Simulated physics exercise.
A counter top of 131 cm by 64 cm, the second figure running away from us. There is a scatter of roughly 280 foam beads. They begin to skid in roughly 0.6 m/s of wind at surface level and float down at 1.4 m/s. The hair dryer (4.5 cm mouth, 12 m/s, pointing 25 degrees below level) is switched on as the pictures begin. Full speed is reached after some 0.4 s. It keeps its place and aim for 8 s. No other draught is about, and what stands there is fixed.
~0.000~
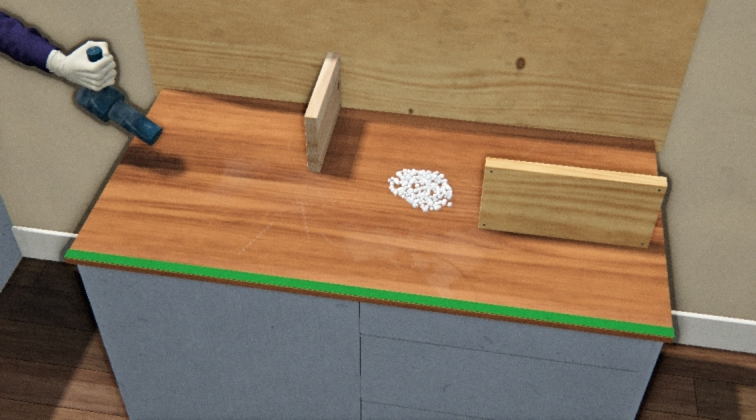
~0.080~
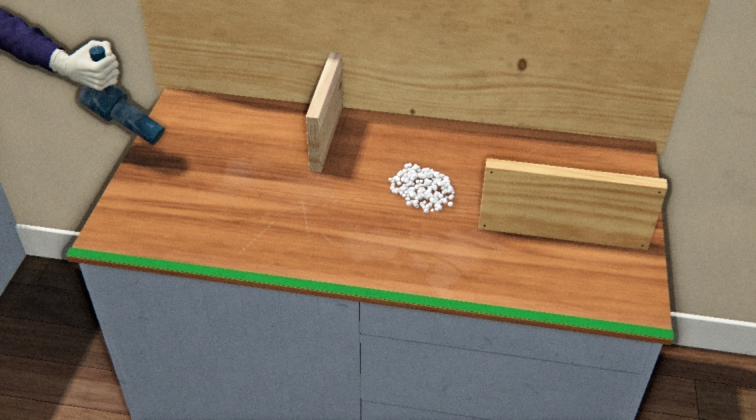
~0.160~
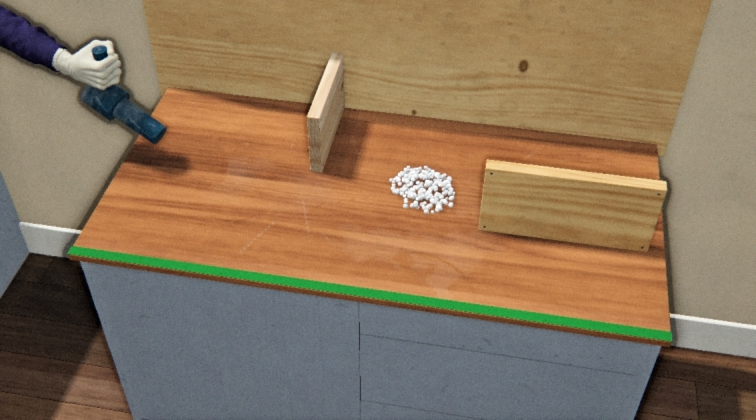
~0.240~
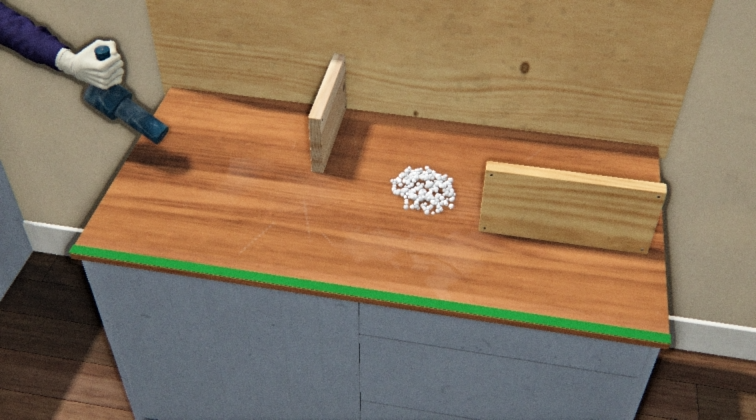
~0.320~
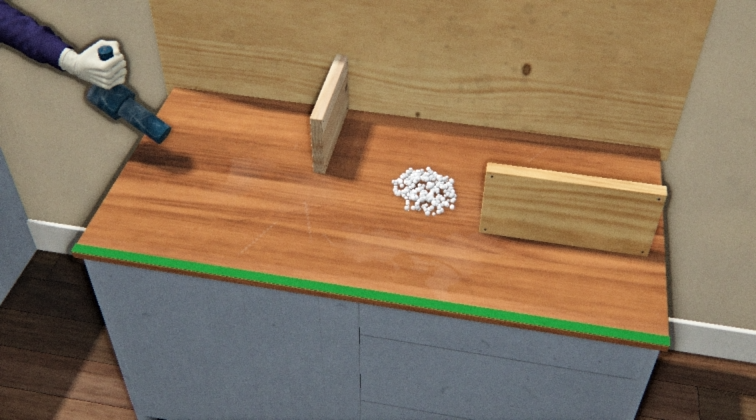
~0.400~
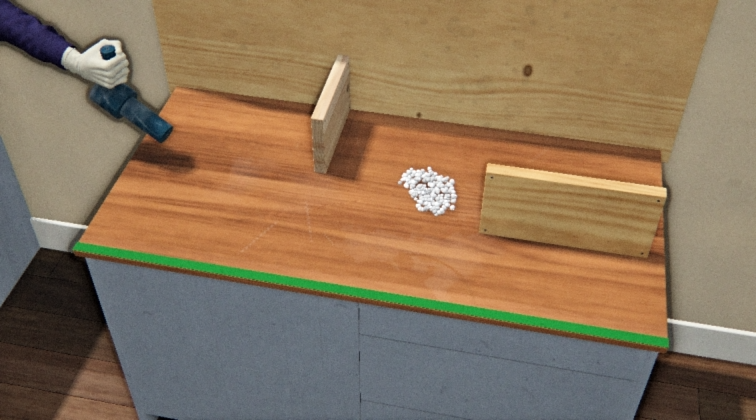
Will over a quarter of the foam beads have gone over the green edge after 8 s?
More than a quarter over the green edge: No.
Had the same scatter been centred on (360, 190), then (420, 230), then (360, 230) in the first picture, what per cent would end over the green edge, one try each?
In turn about 0 %, 10 %, 40 %.
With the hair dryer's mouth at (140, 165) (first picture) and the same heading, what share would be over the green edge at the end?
Then about 0 %.
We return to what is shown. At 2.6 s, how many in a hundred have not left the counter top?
About 4 %.
After 1.6 s, 0 % are over the green edge; the middle of those still in play is near (617, 168); 78 % have settled or left.
After 2.6 s, 0 % are over the green edge; 96 % have settled or left.
After 4.4 s, 0 % are over the green edge; 99 % have settled or left.
After 8.0 s, at the end, 0 % are over the green edge.
